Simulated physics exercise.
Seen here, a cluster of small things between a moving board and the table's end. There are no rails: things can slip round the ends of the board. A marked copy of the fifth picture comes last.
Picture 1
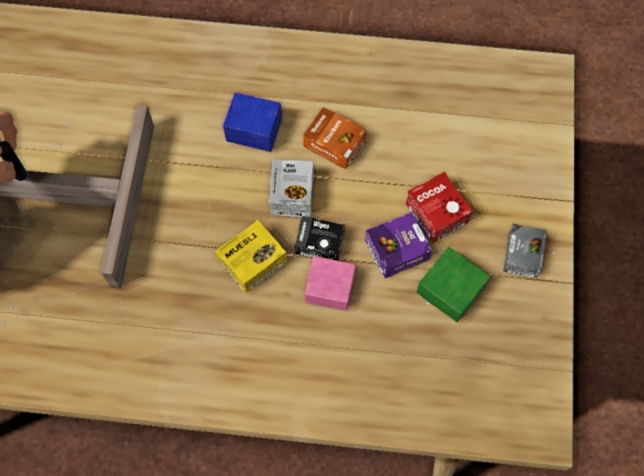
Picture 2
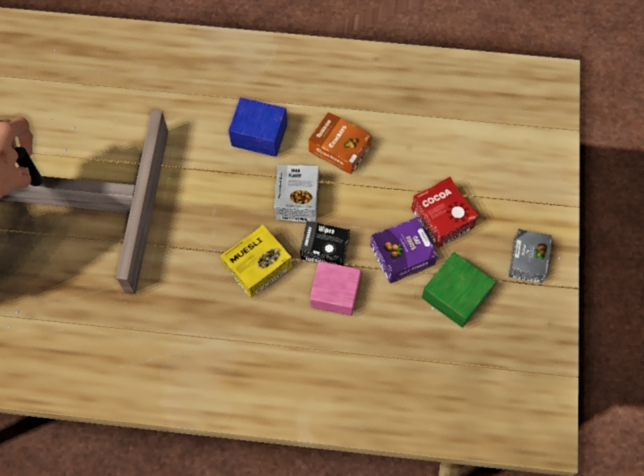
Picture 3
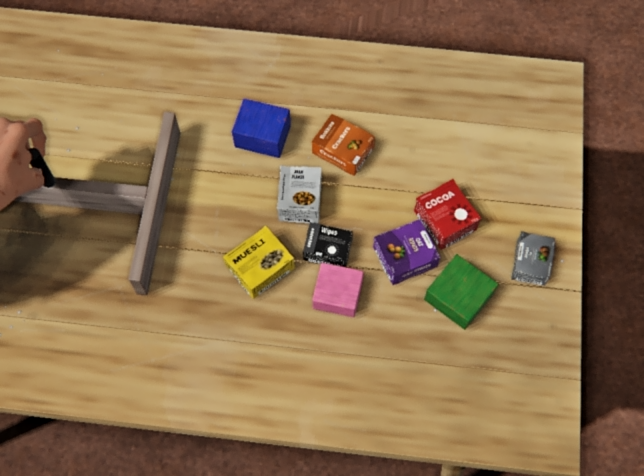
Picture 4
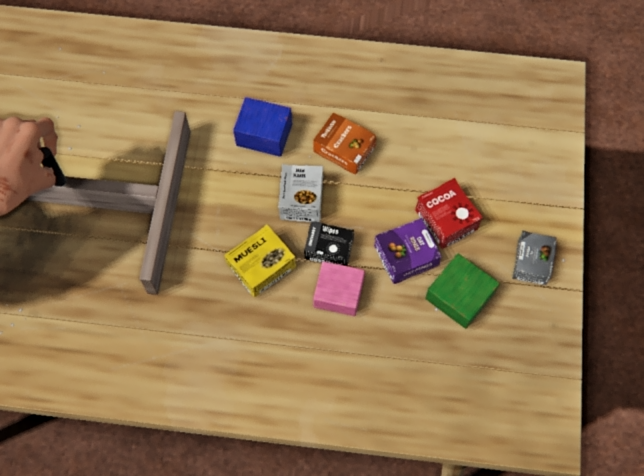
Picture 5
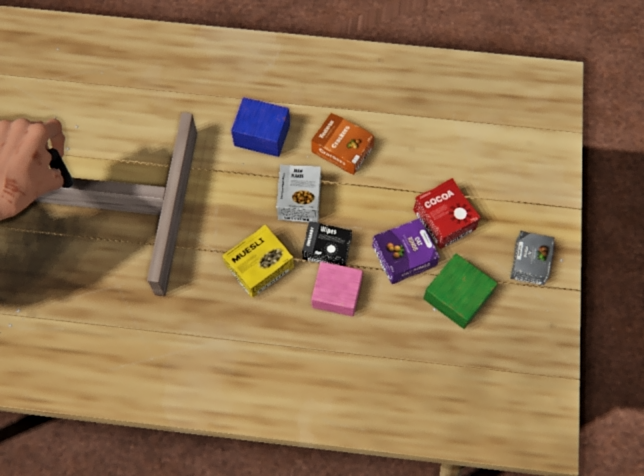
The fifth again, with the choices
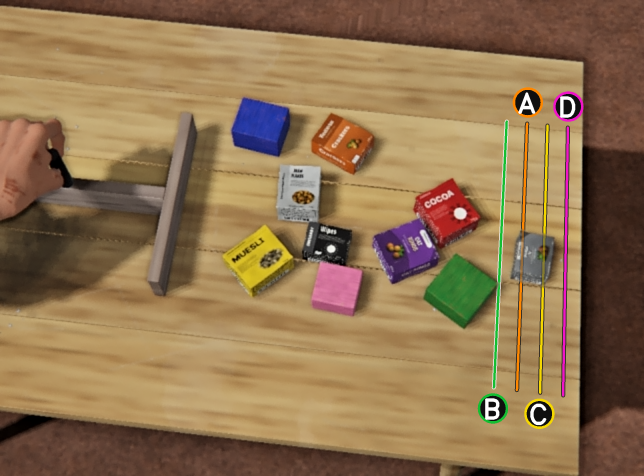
On a wooden table, a hand slid a grey board a short way right toward a cluster of small boxes, packets and coloured blocks, slowing as it neared them, while the items stayed put, untouched.
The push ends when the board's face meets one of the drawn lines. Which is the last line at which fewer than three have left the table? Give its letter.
B is the last line within the limit.
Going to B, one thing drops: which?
The grey packet.
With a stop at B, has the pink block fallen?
By then, no.
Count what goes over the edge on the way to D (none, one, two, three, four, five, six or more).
Six or more.
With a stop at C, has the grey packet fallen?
Yes.
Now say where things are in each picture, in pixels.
Green block (453, 284); pink block (330, 284); purple packet (399, 245), in the first frame.
Board (140, 191); grey packet (530, 256), in the second frame.
Board (153, 193); red packet (447, 215), in the third frame.
Board (164, 192); white box (301, 194), in the fourth frame.
Board (171, 193); black box (327, 245); green block (460, 291); pink block (337, 289), in the fifth frame.
On the marked copy, A at (522, 249); B at (501, 246); C at (544, 251); D at (566, 253).
With B. Early on, board (288, 206); blue block (312, 115); red packet (451, 213).
Further on, board (408, 219); green block (493, 315); red packet (483, 207).
At the end, board (502, 229); grey packet over the edge; green block (574, 327); one fallen.
As for the rest, A drops four; C drops four; D drops seven.
